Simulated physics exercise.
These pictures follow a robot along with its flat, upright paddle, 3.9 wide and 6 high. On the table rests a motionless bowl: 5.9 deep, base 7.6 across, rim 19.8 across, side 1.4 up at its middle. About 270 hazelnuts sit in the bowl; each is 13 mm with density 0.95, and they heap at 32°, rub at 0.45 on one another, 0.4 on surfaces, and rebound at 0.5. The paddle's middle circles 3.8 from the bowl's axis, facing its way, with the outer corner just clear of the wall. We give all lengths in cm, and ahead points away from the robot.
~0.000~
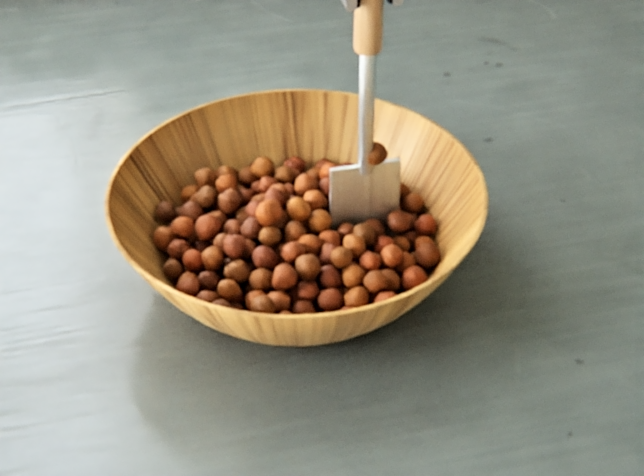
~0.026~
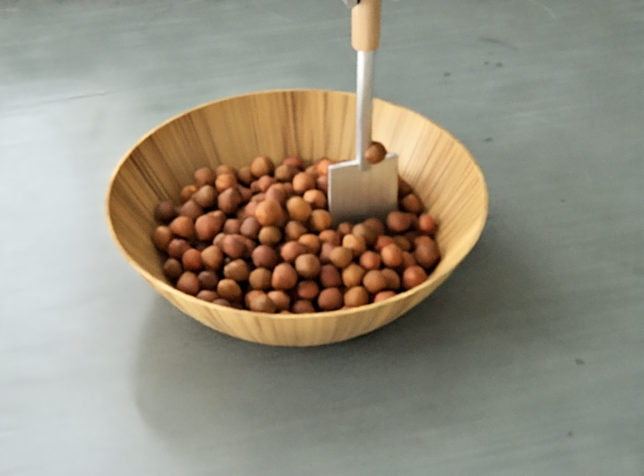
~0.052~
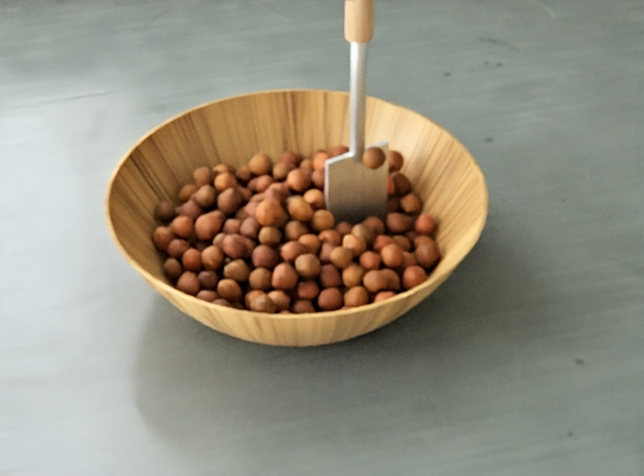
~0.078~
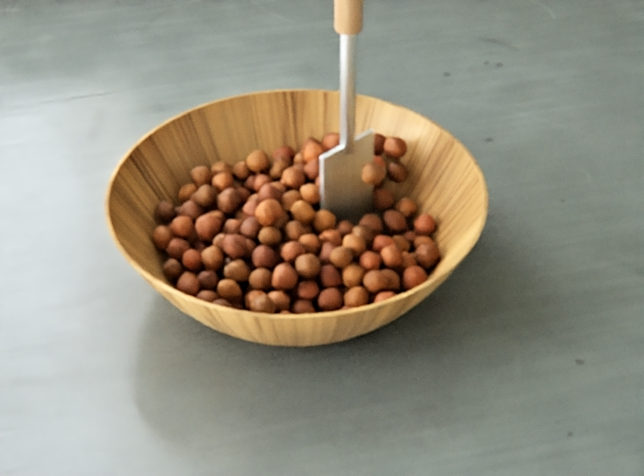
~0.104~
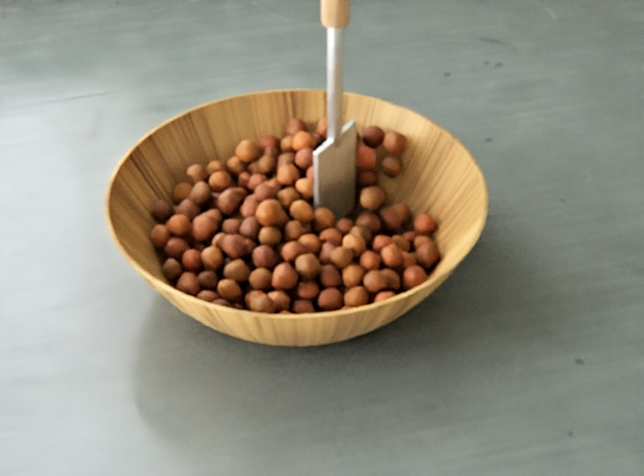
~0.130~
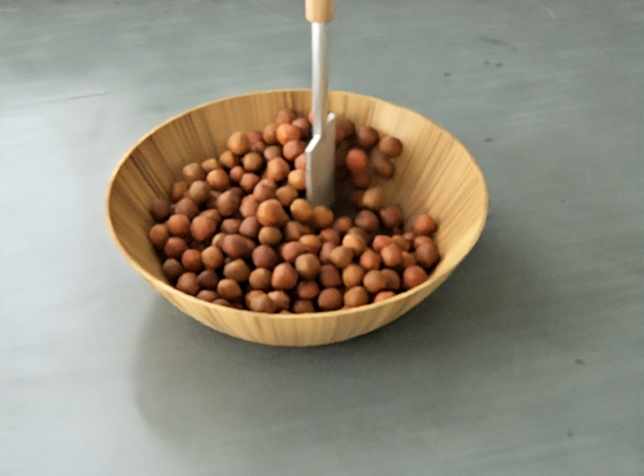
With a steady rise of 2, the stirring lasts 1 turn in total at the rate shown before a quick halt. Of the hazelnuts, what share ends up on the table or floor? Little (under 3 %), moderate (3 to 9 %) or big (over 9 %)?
Little.
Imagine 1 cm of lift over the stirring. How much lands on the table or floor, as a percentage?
Result: Roughly 5 %.
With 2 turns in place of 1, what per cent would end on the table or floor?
Then roughly 5 percent.
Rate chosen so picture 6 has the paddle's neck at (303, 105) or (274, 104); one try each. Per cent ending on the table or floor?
About 5 and 15 per cent.
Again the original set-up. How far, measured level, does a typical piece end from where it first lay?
Roughly 5 cm.
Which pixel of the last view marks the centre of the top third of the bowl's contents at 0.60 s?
Near pixel (378, 252).
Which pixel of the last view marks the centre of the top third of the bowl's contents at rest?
I'd say close to (351, 203).
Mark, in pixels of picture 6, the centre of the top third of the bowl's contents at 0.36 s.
At about (197, 247).
After 0.36 s, 173° round, highest piece 7 above the table; 273 in the bowl, 1 in flight or on the tool.
After 0.60 s, 291° round, highest piece 8 above the table; 272 in the bowl, 2 on the table or floor.
After 0.91 s, 0° round, highest piece 6 above the table; 270 in the bowl, 4 on the table or floor.
After 1.61 s, 0° round, highest piece 6 above the table; 270 in the bowl, 4 on the table or floor.
In the end, 270 in the bowl, 4 on the table or floor. That is 1 % on the table or floor.
